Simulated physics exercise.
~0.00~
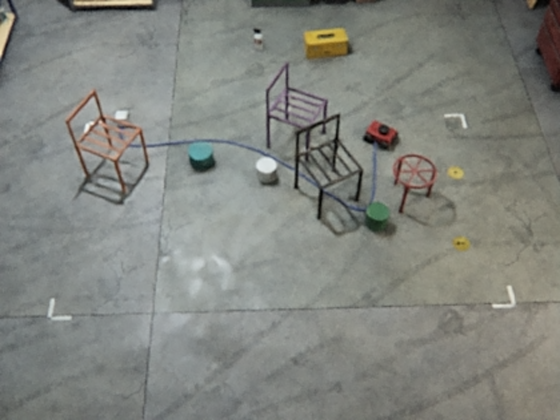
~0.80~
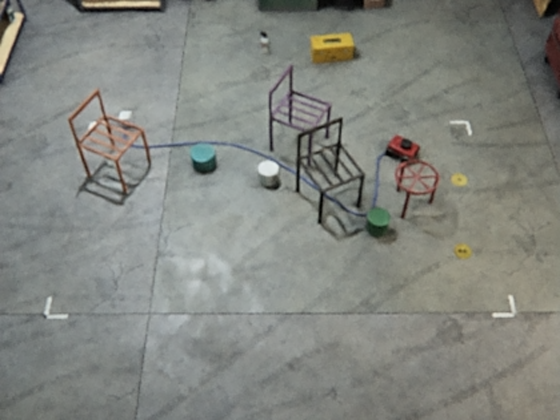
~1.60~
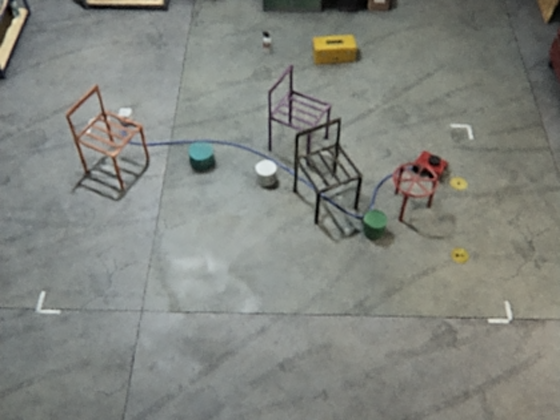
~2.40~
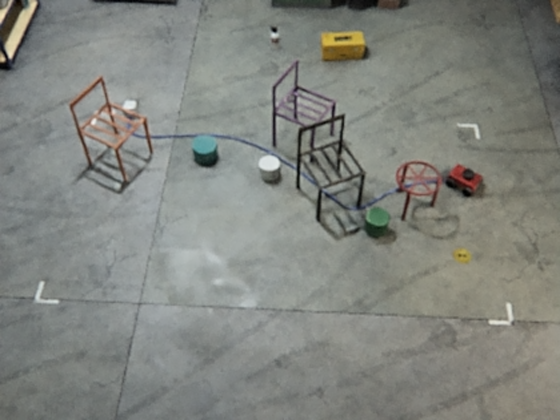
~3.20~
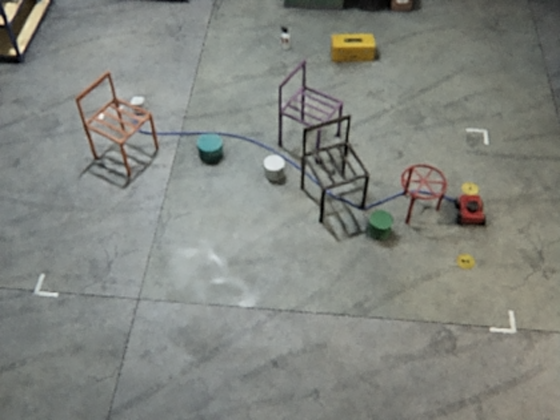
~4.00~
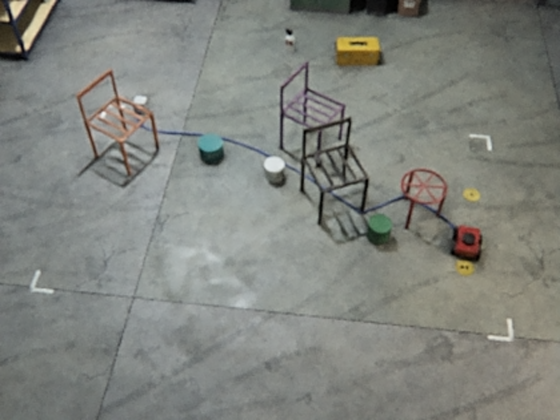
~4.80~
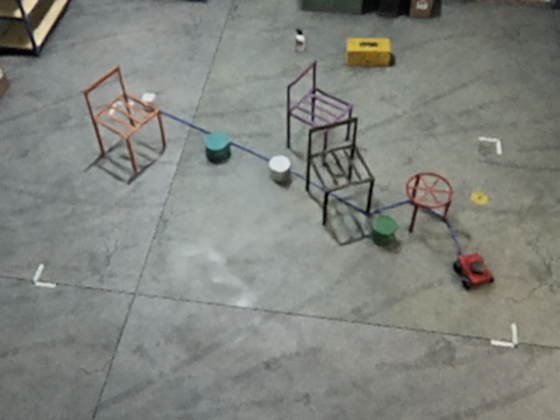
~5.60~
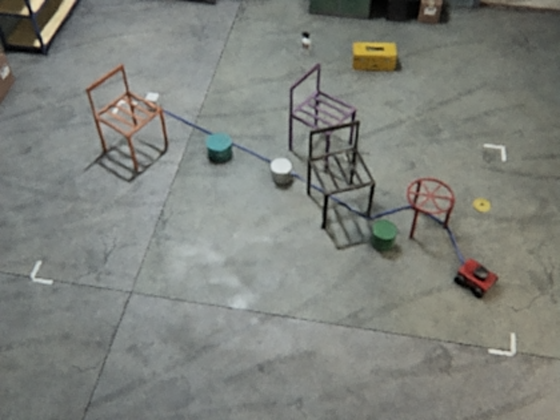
A small red cart trailing a blue cord rolled slowly right past a red stool to a yellow mark, then down past another and stopped, the cord pulling straighter between the chairs and buckets, which stayed standing about where they were.
